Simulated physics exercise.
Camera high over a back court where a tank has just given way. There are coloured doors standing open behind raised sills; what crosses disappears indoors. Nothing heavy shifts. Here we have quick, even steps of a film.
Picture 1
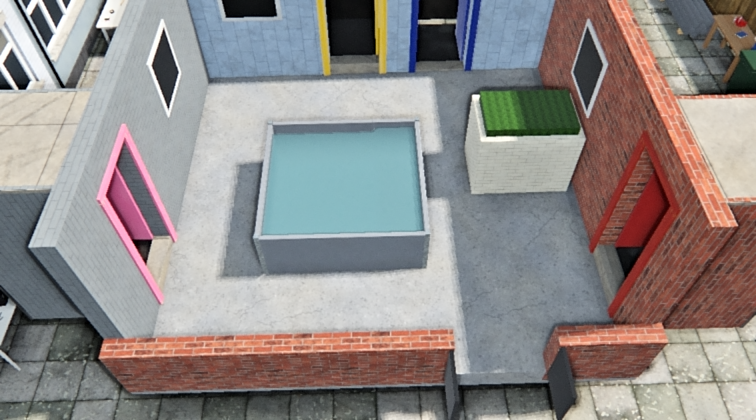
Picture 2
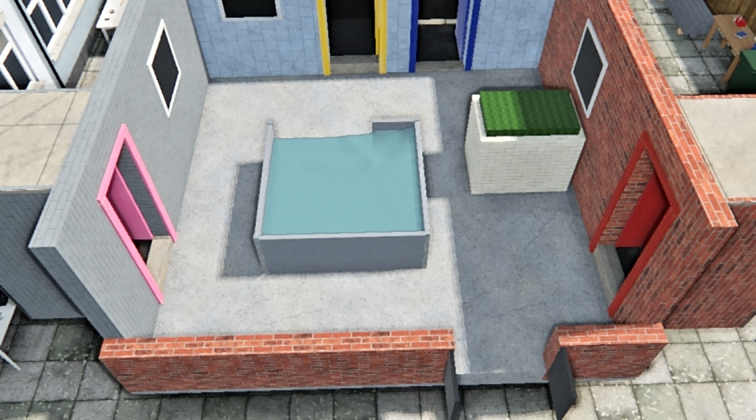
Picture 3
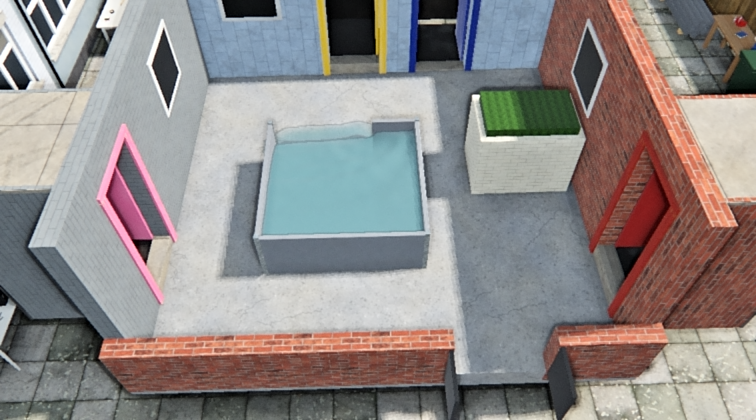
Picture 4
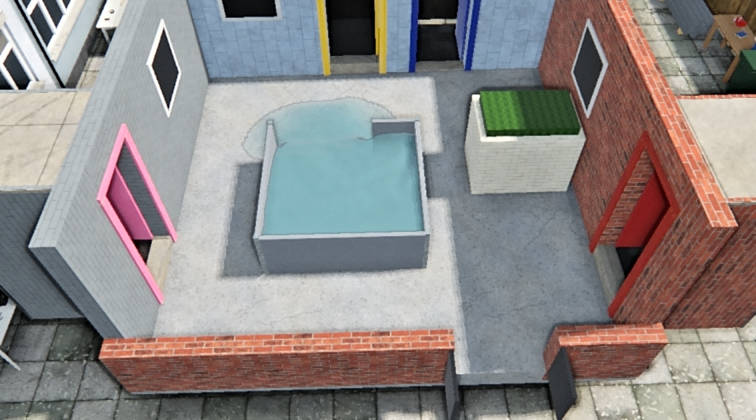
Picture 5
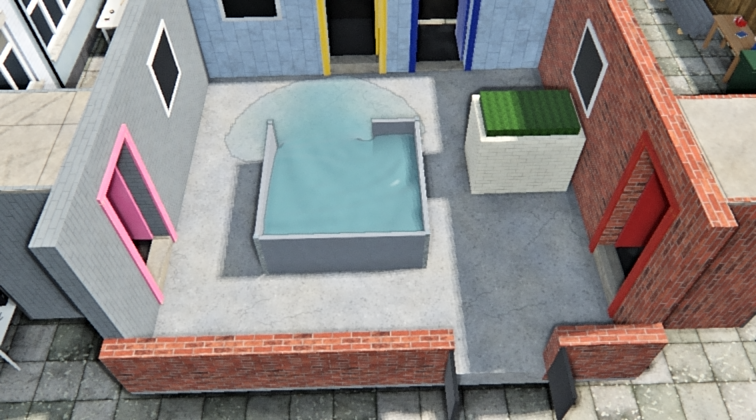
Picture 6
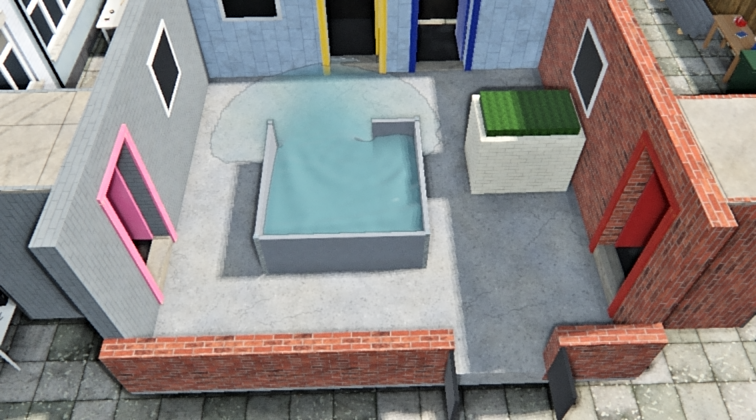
A square grey tank of blue-green water stands in a pale concrete courtyard, seen from high above by a still camera. A pink-framed doorway is at left, yellow and blue ones at the back, a red one at right near a white block topped with green. Part of the tank's far wall vanishes, and water pours through the gap, fanning across the paving toward the back wall.
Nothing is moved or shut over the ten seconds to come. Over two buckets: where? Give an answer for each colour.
In the end the red door does not exceed two buckets, the blue door exceeds two buckets, the yellow door exceeds two buckets, the pink door does not exceed two buckets.
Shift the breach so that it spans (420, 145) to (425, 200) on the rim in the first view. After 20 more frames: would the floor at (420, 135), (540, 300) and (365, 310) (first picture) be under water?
Going in your order, I'd say drenched, then drenched, then drenched.
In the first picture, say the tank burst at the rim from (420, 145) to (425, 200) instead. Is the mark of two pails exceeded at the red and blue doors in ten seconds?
The red door exceeds the limit and the blue door exceeds the limit.
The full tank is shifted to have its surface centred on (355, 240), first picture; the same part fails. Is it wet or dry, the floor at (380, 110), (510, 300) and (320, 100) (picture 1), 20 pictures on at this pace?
Going through the three spots in turn: Gets wet, stays untouched, gets wet.
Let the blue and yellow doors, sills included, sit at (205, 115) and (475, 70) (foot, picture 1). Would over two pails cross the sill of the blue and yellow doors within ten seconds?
Well, the blue one crosses the threshold, while the yellow one stays short of the threshold.
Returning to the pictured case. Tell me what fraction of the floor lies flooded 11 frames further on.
Near 30 in a hundred.
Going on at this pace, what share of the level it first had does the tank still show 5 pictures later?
About 62 per cent.
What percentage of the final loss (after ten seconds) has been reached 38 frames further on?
Note - share reached: 55 %.
A moment on, water covers 25 % of the floor; the red door not reached, the blue door under two buckets in, the yellow door over two buckets in, the pink door not reached.
Next, water covers 30 % of the floor; the red door not reached, the blue door under two buckets in, the yellow door far over two buckets in, the pink door not reached.
Then, water covers 60 % of the floor; the red door not reached, the blue door over two buckets in, the yellow door far over two buckets in, the pink door wet at the sill, nothing in.
Later, water covers 85 % of the floor; the red door wet at the sill, nothing in, the blue door over two buckets in, the yellow door far over two buckets in, the pink door wet at the sill, nothing in.
In the end, water covers 100 % of the floor; the red door wet at the sill, nothing in, the blue door far over two buckets in, the yellow door far over two buckets in, the pink door wet at the sill, nothing in.
